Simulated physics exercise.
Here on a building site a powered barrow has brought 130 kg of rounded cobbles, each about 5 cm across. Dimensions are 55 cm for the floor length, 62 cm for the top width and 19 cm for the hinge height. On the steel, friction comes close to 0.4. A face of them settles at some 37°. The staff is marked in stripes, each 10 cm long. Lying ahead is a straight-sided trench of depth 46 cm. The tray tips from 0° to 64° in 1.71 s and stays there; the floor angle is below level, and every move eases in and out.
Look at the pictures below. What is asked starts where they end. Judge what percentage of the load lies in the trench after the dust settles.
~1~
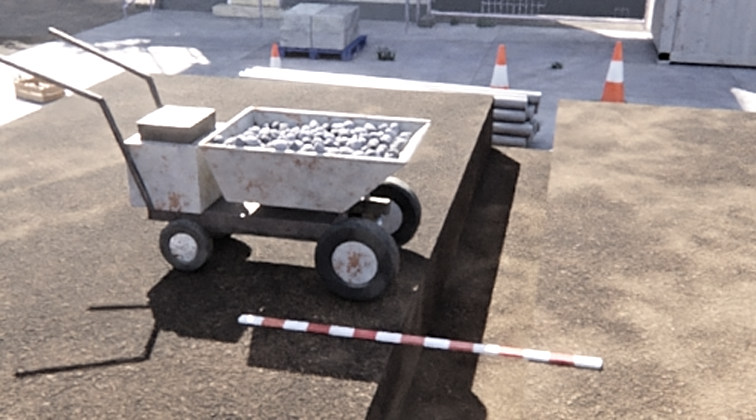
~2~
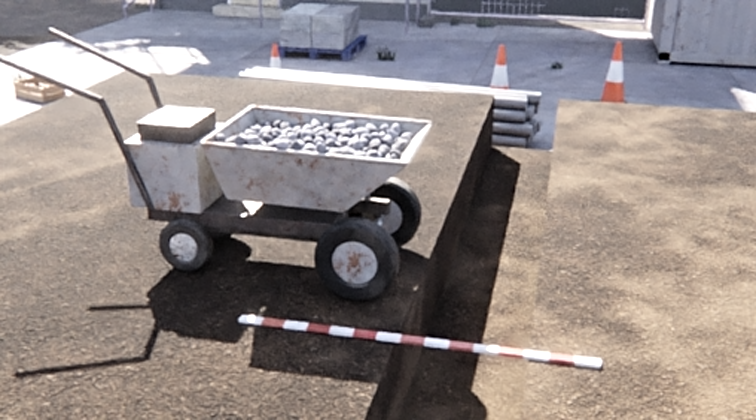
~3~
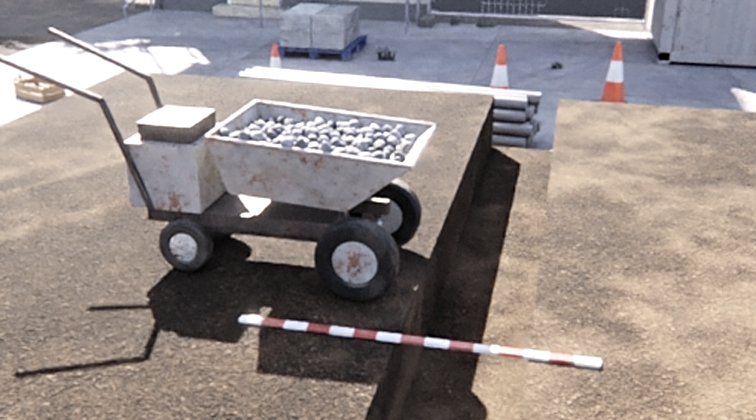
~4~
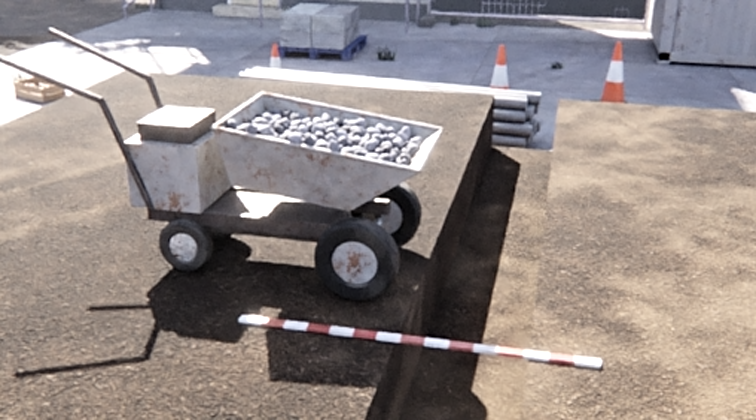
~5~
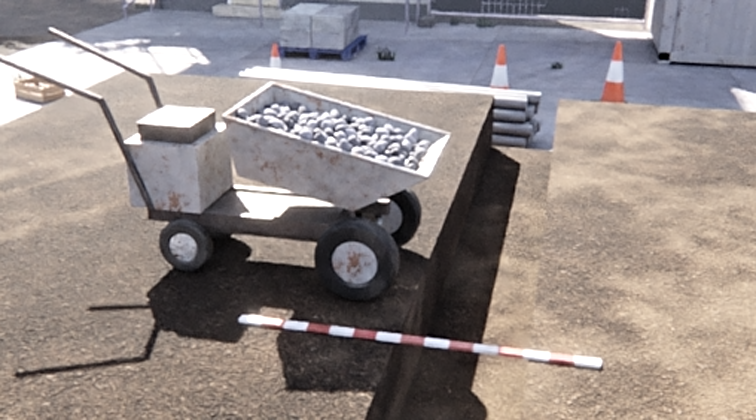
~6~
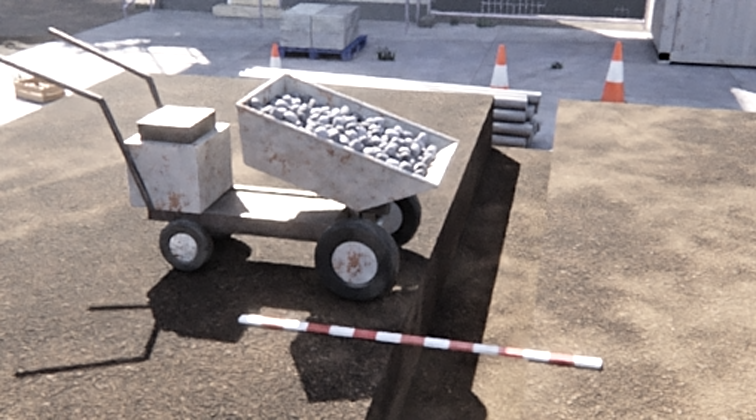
About 78 %.
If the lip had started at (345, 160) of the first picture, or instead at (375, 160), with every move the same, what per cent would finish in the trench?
Near 100 and near 100 percent.
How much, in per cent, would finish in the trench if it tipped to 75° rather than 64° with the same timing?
In that case near 85 per cent.
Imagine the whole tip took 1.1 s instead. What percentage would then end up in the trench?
Close to 70 percent, then.
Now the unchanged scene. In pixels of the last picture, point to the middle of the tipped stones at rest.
Roughly at pixel (506, 356).
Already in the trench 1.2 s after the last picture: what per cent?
By that point it's something like 40 in a hundred.
Then, 0.7 s after the last picture the floor is at 54°, 100 % in the tray; the foremost stones are at (484, 231).
Then, 1.2 s after the last picture the floor is at 64°, 49 % in the tray, 39 % in the trench, 11 % past the trench; the foremost stones are at (600, 305).
Then, 1.6 s after the last picture the floor is at 64°, 20 % in the tray, 59 % in the trench, 21 % past the trench; the foremost stones are at (679, 301).
Then, 3.5 s after the last picture the floor is at 64°, 0 % in the tray, 78 % in the trench, 22 % past the trench; the foremost stones are at (724, 297).
